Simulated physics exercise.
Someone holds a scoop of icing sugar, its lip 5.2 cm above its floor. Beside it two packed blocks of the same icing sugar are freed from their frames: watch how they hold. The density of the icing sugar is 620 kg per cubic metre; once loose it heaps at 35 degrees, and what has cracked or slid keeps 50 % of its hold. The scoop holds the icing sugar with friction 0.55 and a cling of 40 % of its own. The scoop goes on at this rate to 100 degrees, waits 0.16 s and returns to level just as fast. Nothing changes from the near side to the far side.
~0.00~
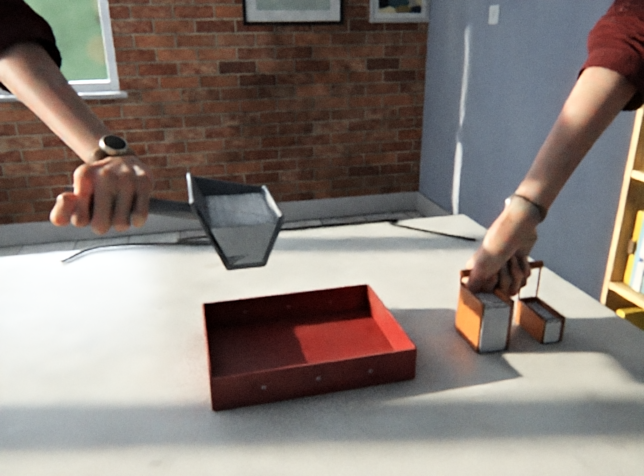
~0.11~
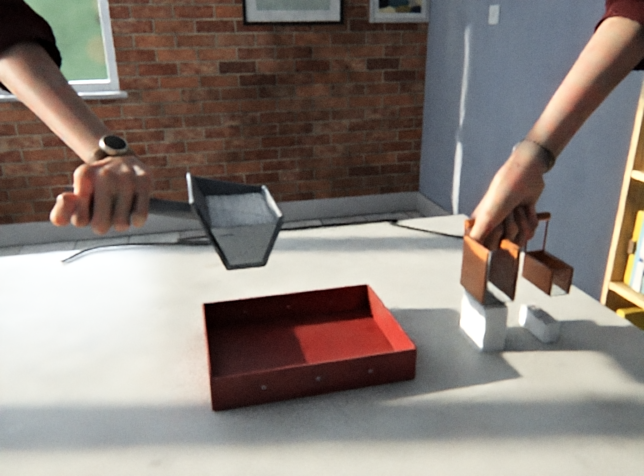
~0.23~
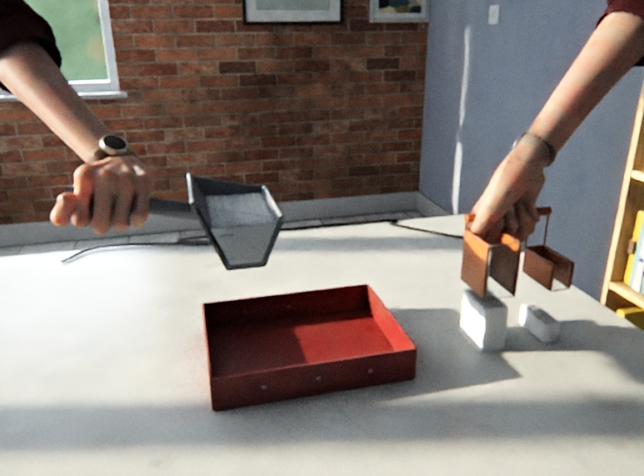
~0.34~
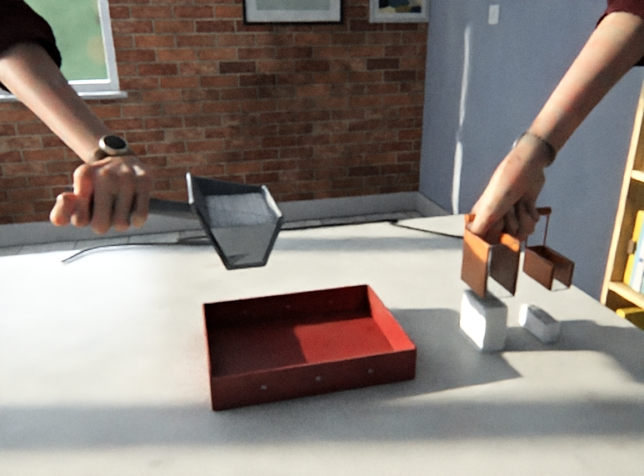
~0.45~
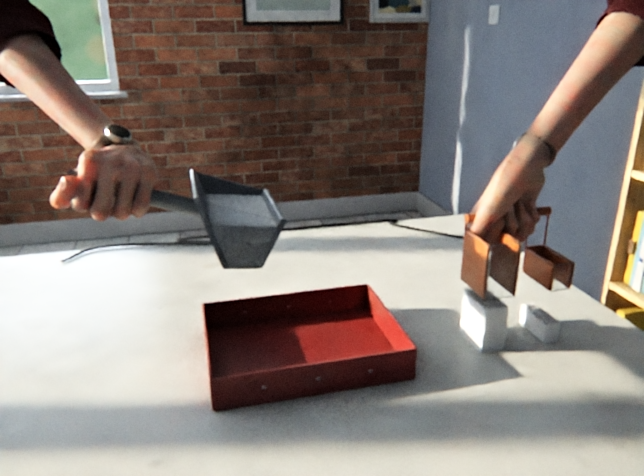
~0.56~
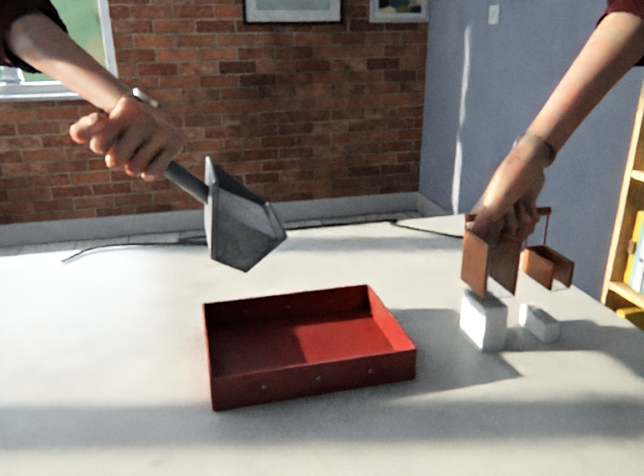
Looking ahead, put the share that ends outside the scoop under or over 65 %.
The result is under 65 %.
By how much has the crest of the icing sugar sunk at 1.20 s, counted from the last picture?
Roughly 0.5 cm.
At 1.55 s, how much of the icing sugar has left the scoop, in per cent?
Near 45 %.
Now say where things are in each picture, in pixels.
The first picture shows lip at (279, 217), tilt 0 degrees; highest point of the icing sugar at (216, 228); test blocks 6.8 cm, 3.2 cm high (left to right).
The second picture shows lip at (279, 217), tilt 0 degrees; highest point of the icing sugar at (216, 228); test blocks 6.8 cm, 3.2 cm high (left to right).
The third picture shows lip at (279, 217), tilt 0 degrees; highest point of the icing sugar at (216, 228); test blocks 6.8 cm, 3.2 cm high (left to right).
The fourth picture shows lip at (279, 217), tilt 0 degrees; highest point of the icing sugar at (216, 228); test blocks 6.8 cm, 3.2 cm high (left to right).
The fifth picture shows lip at (281, 220), tilt 6 degrees; highest point of the icing sugar at (215, 226); test blocks 6.8 cm, 3.2 cm high (left to right).
The sixth picture shows lip at (283, 234), tilt 29 degrees; highest point of the icing sugar at (221, 216); test blocks 6.8 cm, 3.2 cm high (left to right).
By 0.86 s, the scoop is at 95 degrees and 0 % has left it.
By 1.20 s, the scoop is at 93 degrees and 44 % has left it.
By 1.55 s, the scoop is at 13 degrees and 47 % has left it.
By 1.90 s, the scoop is at 0 degrees and 47 % has left it.
By 2.01 s, at the end, the scoop is at 0 degrees and 47 % has left it.
